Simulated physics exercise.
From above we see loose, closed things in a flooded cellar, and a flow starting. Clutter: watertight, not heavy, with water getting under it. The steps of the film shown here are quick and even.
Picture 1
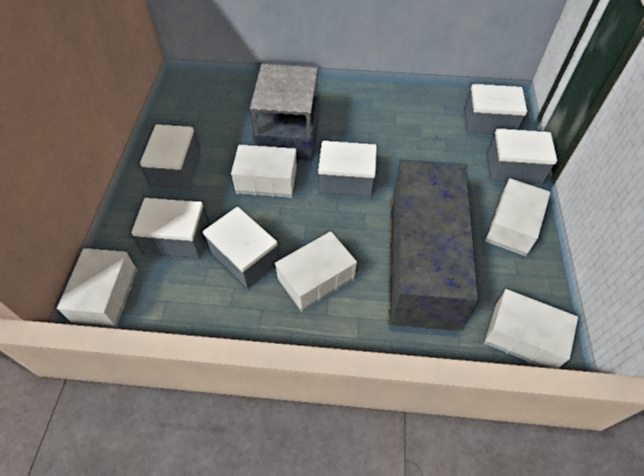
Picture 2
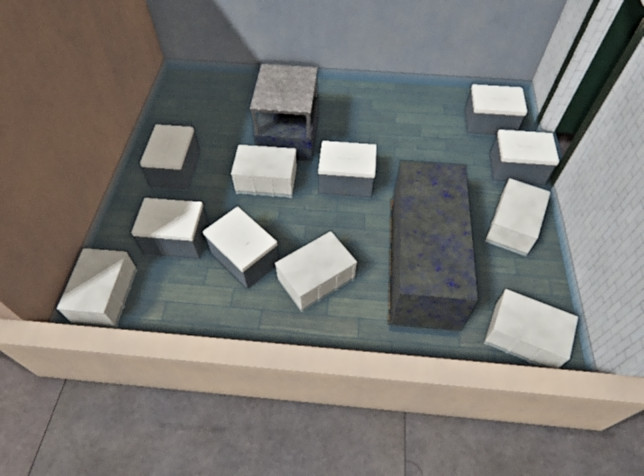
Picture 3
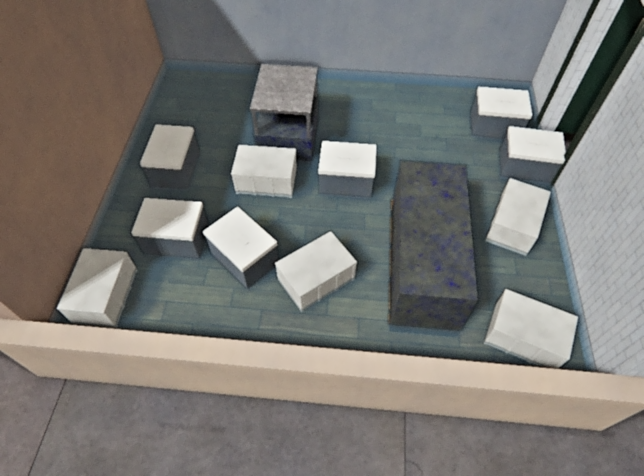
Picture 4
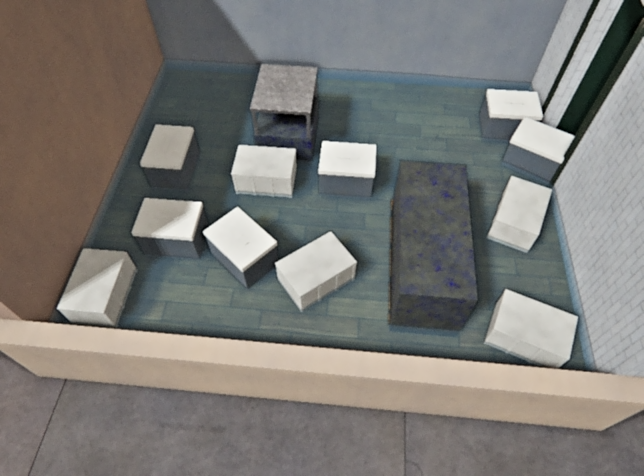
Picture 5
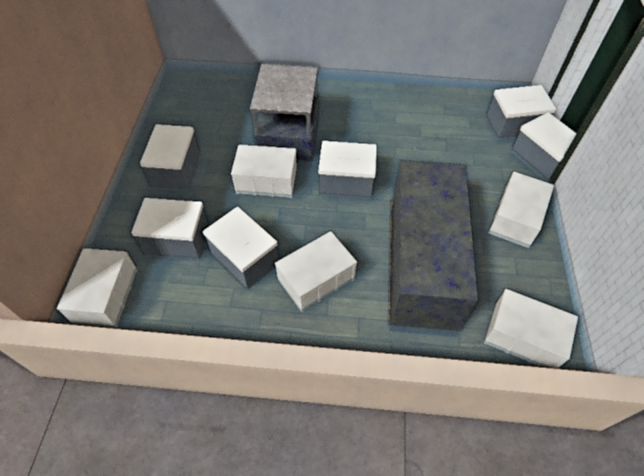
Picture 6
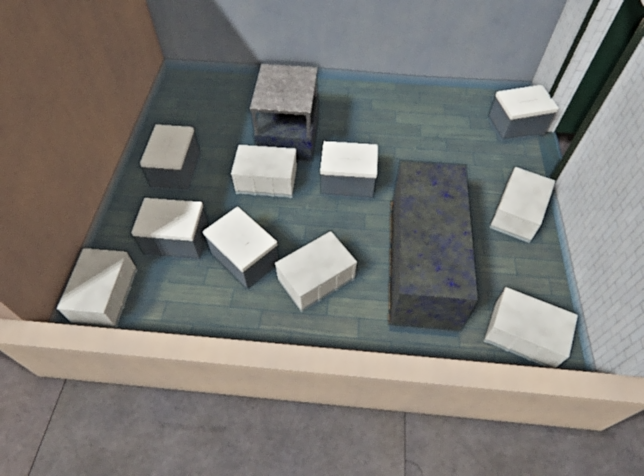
Pale boxes at the right of a flooded cellar shifting and turning slightly, one leaving view, while the rest barely move.
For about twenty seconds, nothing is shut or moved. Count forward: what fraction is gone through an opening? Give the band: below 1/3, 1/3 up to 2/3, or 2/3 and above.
Honestly, the part swept out lands in the middle band of thirds.
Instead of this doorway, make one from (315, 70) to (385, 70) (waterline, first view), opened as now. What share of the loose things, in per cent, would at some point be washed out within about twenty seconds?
Estimate: Near 20 %.
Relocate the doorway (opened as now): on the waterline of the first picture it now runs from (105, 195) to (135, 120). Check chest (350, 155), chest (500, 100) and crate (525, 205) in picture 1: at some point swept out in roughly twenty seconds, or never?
Taking them as listed: Exits, never leaves, never leaves.
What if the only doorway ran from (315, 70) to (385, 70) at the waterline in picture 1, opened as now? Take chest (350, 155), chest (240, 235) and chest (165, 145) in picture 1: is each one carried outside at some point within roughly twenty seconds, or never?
In that order: Washed out, left behind, still in.
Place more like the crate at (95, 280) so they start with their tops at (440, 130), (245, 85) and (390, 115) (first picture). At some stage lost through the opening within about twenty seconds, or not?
Result, in sequence: Ends up outside; never gets out; ends up outside.
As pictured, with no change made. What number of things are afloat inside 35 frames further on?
The total here is 7.
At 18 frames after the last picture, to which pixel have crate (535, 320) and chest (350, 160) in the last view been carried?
Approximately (528, 259) for the first and (488, 130) for the second.
A moment on, 2 of 11 are out; 9 afloat.
Next, 3 of 11 are out; 8 afloat.
Later, 4 of 11 are out; 7 afloat.
In the end, 5 of 11 are out; 6 afloat.
